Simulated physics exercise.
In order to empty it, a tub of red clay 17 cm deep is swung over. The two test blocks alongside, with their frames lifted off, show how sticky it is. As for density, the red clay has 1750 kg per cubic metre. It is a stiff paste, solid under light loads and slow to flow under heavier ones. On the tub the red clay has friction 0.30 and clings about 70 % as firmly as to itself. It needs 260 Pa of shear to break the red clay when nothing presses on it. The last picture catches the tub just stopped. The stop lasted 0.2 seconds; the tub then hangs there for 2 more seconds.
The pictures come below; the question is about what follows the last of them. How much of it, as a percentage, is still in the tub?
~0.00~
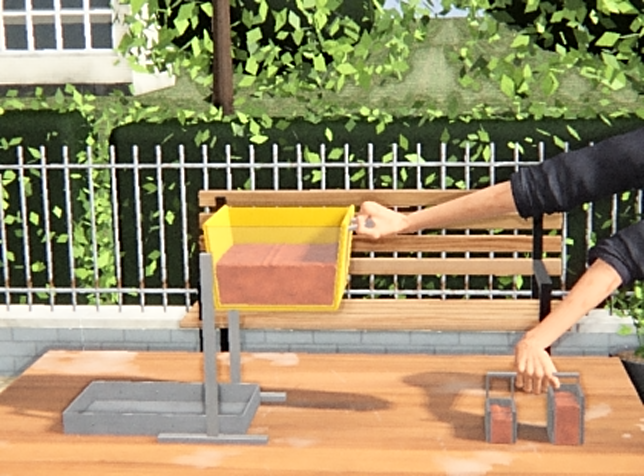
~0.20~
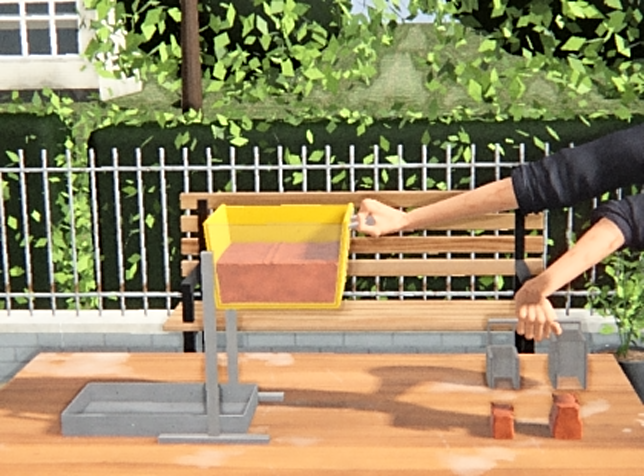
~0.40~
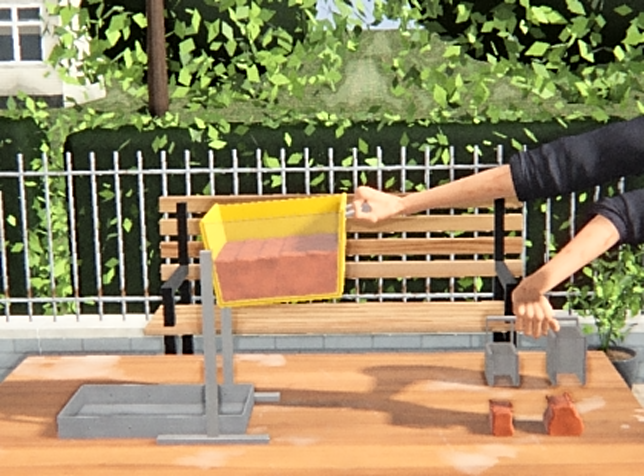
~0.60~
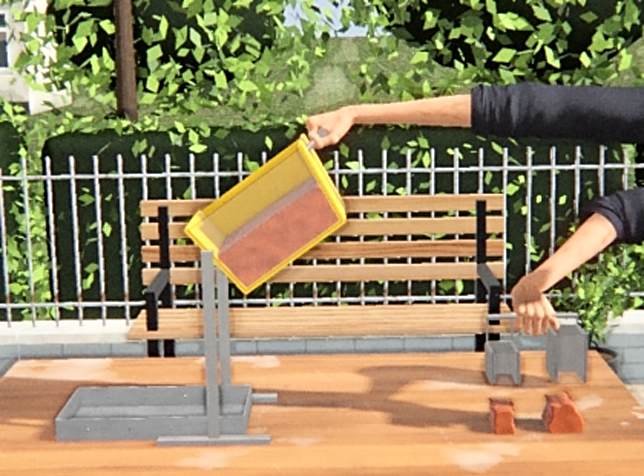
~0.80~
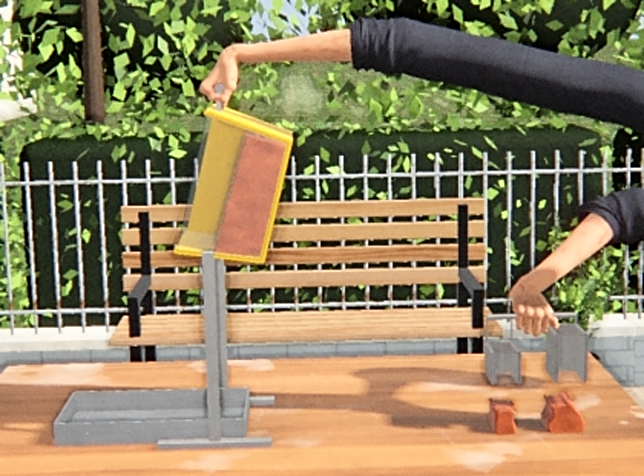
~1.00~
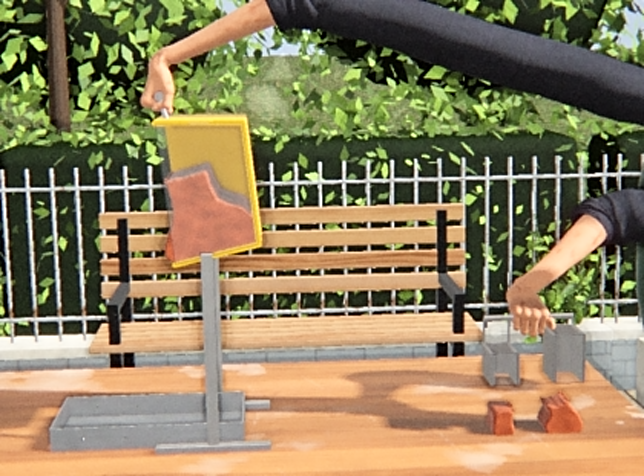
Near 35 percent is still in the tub.
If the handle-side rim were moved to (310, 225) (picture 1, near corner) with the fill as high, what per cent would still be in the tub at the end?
Remaining in tub at end: Approx. 45 %.
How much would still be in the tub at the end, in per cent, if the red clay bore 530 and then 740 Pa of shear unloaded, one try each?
Respectively, close to 40 % and close to 40 %.
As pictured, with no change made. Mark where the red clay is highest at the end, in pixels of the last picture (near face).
Near (230, 224).
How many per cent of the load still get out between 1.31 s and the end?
Near 3 %.
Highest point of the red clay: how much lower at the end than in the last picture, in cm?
11 cm.
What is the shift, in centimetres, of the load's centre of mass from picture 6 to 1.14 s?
Measured shift, roughly 11 cm.
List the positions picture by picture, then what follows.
In the first picture, handle-side rim at (341, 225), tilt 0 degrees; highest point of the red clay at (290, 264); test blocks 5.7 cm, 9.0 cm high (left to right).
In the second picture, handle-side rim at (343, 223), tilt 0 degrees; highest point of the red clay at (292, 262); test blocks 5.7 cm, 7.7 cm high (left to right).
In the third picture, handle-side rim at (339, 211), tilt 4 degrees; highest point of the red clay at (333, 252); test blocks 5.6 cm, 7.0 cm high (left to right).
In the fourth picture, handle-side rim at (298, 148), tilt 35 degrees; highest point of the red clay at (318, 187); test blocks 5.6 cm, 6.8 cm high (left to right).
In the fifth picture, handle-side rim at (206, 115), tilt 76 degrees; highest point of the red clay at (249, 135); test blocks 5.6 cm, 6.7 cm high (left to right).
In the sixth picture, handle-side rim at (155, 126), tilt 96 degrees; highest point of the red clay at (200, 174); test blocks 5.6 cm, 6.6 cm high (left to right).
By 1.14 s, the tub is at 96 degrees and holds 47 %.
By 1.31 s, the tub is at 96 degrees and holds 38 %.
By 1.48 s, the tub is at 96 degrees and holds 35 %.
By 1.65 s, the tub is at 96 degrees and holds 35 %.
By 3.00 s, at the end, the tub is at 96 degrees and holds 35 %.
